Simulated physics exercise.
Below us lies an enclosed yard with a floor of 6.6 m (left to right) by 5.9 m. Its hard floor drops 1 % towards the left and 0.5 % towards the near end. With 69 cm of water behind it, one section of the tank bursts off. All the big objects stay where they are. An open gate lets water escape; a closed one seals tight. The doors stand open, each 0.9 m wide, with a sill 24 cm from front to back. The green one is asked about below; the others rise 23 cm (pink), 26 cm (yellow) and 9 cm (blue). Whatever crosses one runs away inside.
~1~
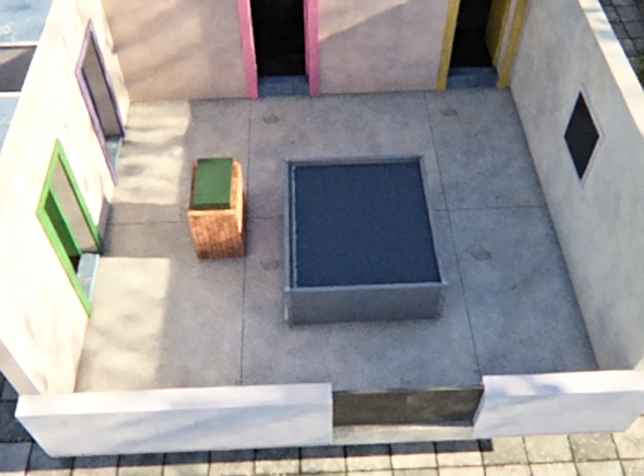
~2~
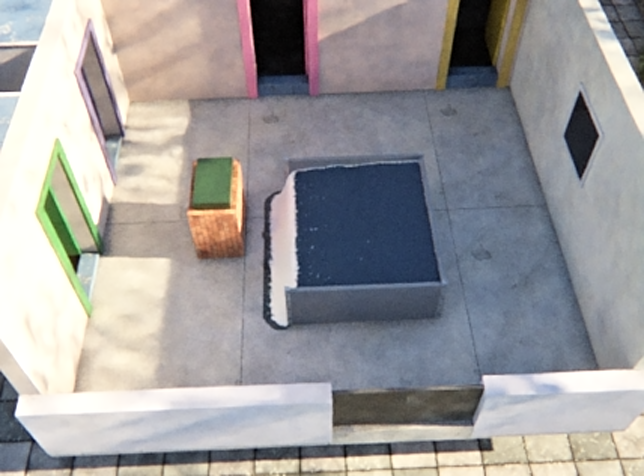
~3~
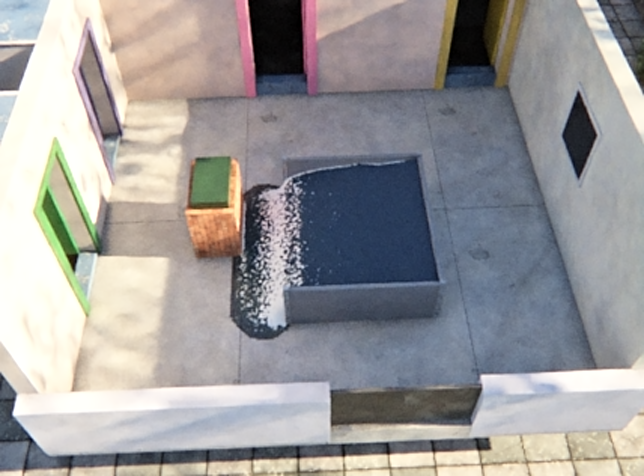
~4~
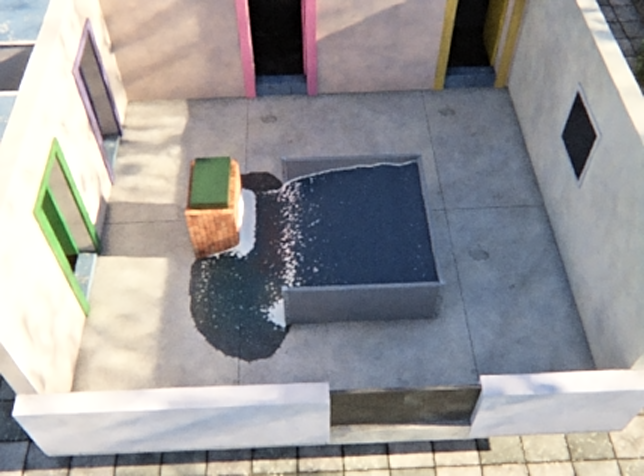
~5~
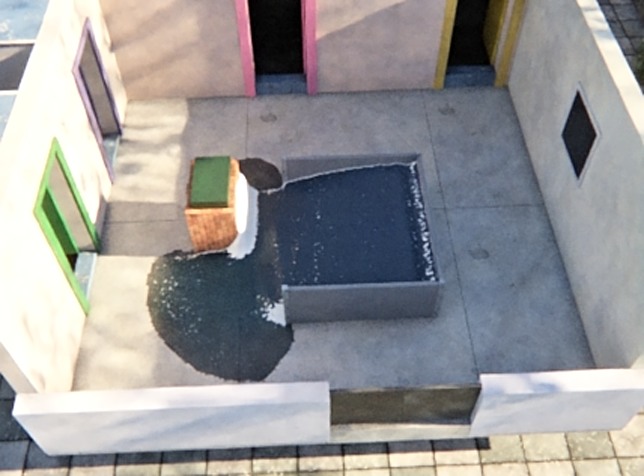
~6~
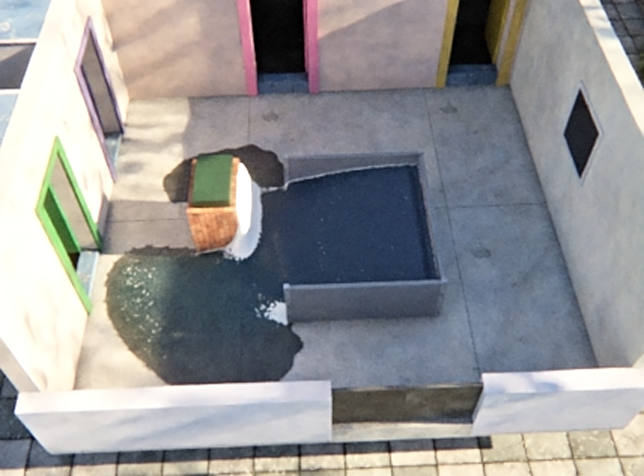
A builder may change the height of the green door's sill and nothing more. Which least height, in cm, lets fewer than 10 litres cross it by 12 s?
About 32 cm.
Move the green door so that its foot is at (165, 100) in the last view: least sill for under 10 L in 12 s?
About 18 cm.
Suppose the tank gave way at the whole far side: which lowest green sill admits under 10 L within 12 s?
About 11.0 cm.
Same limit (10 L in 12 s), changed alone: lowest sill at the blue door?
Roughly 15 cm at blue.
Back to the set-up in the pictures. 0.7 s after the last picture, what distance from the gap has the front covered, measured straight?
About 4.0 m.
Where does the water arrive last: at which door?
It is the yellow one.
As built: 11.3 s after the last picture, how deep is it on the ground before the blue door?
About 8.0 cm.
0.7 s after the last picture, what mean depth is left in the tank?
Some 33 cm.
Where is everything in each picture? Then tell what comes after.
In the first picture, the tank at (359, 221) is whole and still, 69 cm deep; the green door at (74, 236) is dry.
In the second picture, the gap is at (290, 243), the front 0.3 m out at (272, 319); the back of the tank holds 69 cm.
In the third picture, water pours out at (289, 244) and has run 0.7 m, to (239, 316); about 13 cm deep outside, 69 cm at the back.
In the fourth picture, water pours out at (288, 246) and has run 1.3 m, to (197, 274); about 13 cm deep outside, 66 cm at the back.
In the fifth picture, water pours out at (288, 246) and has run 1.8 m, to (155, 304); about 9 cm deep outside, 59 cm at the back.
In the sixth picture, water pours out at (290, 245) and has run 2.4 m, to (112, 305); about 6 cm deep outside, 59 cm at the back; the green door at (74, 234), 2.8 m from the gap, is still 0.3 m from the nearest water.
Then, 0.7 s after the last picture water covers 40 % of the floor, deepest (48 cm) near (251, 230); 16 cm at the green door, 67 litres in over its 8 cm sill.
Then, 2.3 s after the last picture water covers 50 % of the floor, deepest (28 cm) near (67, 424); 21 cm at the green door, 235 litres in over its 8 cm sill.
Then, 11.3 s after the last picture water covers 95 % of the floor, deepest (10 cm) near (440, 251); 8 cm at the green door, 355 litres in over its 8 cm sill.
At the green door as built, the water peaked near 23 cm, 1.7 s after the last picture.
Run again over the same 12 s with other heights there, 33 litres in over 26 cm, 3 litres over 35 cm. The limit of 10 litres is kept from about 32 cm up.
